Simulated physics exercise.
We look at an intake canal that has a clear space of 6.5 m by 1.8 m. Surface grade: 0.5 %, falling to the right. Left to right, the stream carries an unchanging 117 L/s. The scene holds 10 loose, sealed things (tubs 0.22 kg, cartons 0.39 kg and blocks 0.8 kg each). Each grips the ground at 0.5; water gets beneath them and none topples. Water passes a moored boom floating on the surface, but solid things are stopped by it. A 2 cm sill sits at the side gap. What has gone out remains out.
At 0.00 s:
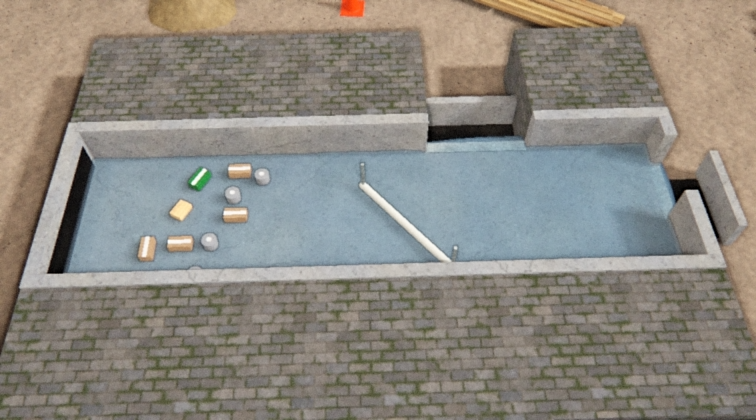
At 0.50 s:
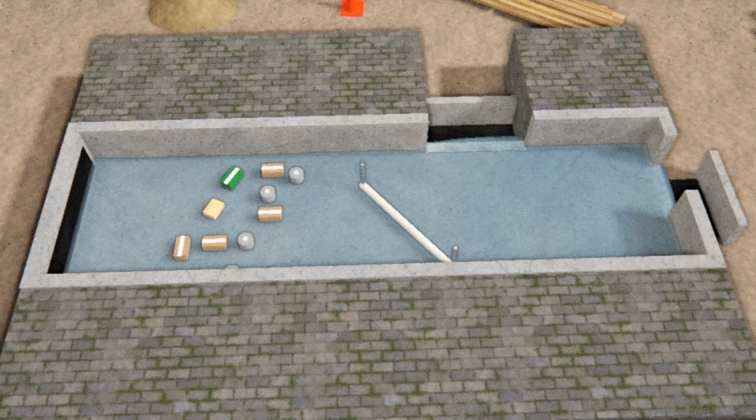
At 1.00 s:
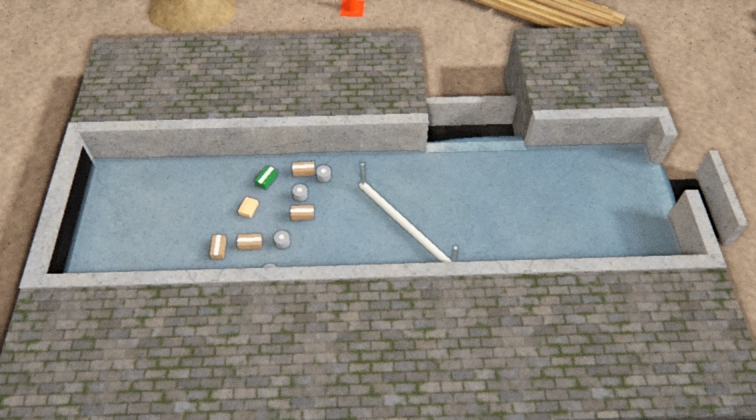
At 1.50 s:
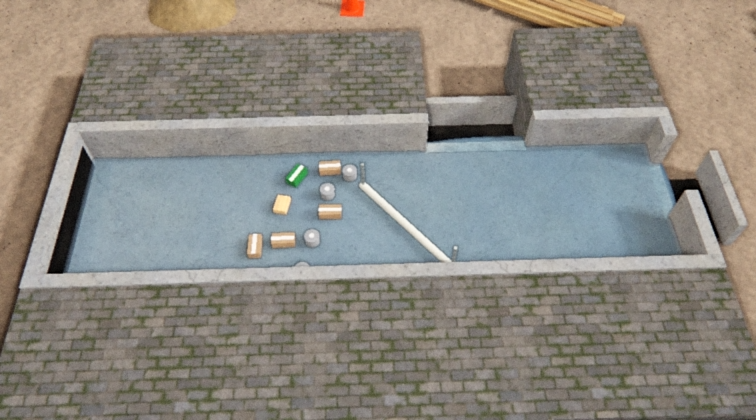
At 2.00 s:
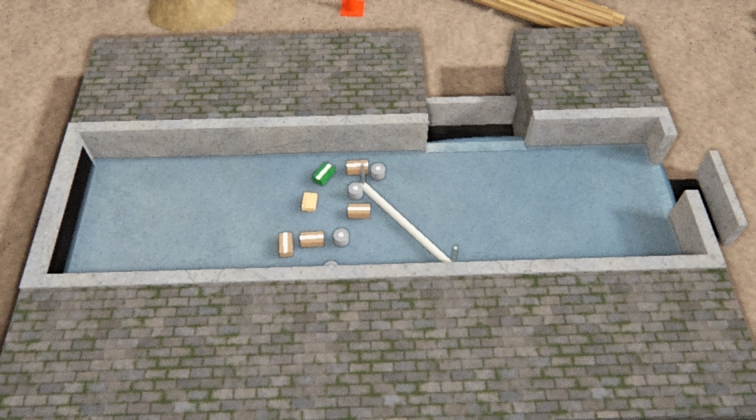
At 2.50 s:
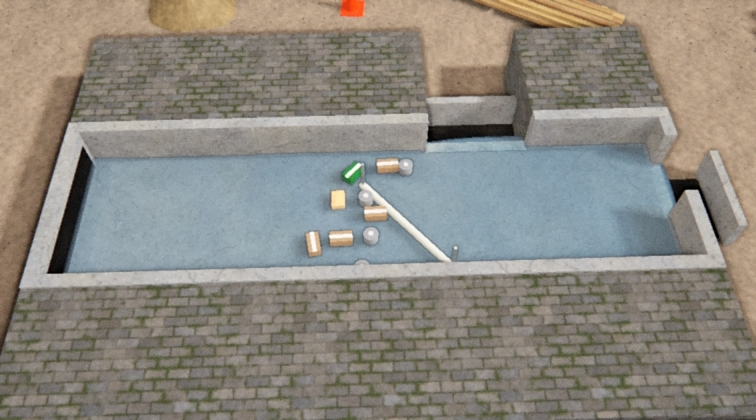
Small cartons and blocks float rightward along a walled canal, and some reach the slanted white boom.
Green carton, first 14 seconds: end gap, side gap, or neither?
I would say side gap.
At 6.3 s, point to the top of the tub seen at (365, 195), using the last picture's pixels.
It should be close to pixel (402, 229).
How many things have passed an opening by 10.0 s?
The count is 3.
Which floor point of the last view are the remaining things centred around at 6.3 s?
The average lands around (417, 256).
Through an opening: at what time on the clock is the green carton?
Around 5.0 s.
After 3.5 s the green carton is near (405, 164), 2.3 m from its start, afloat; 0 of 10 are out; 10 afloat.
After 6.3 s the green carton has gone out by the side gap; 3 of 10 are out; 7 afloat.
After 10.0 s the green carton has gone out by the side gap; 3 of 10 are out; 7 afloat.
After 14.0 s the green carton has gone out by the side gap; 3 of 10 are out; 7 afloat.
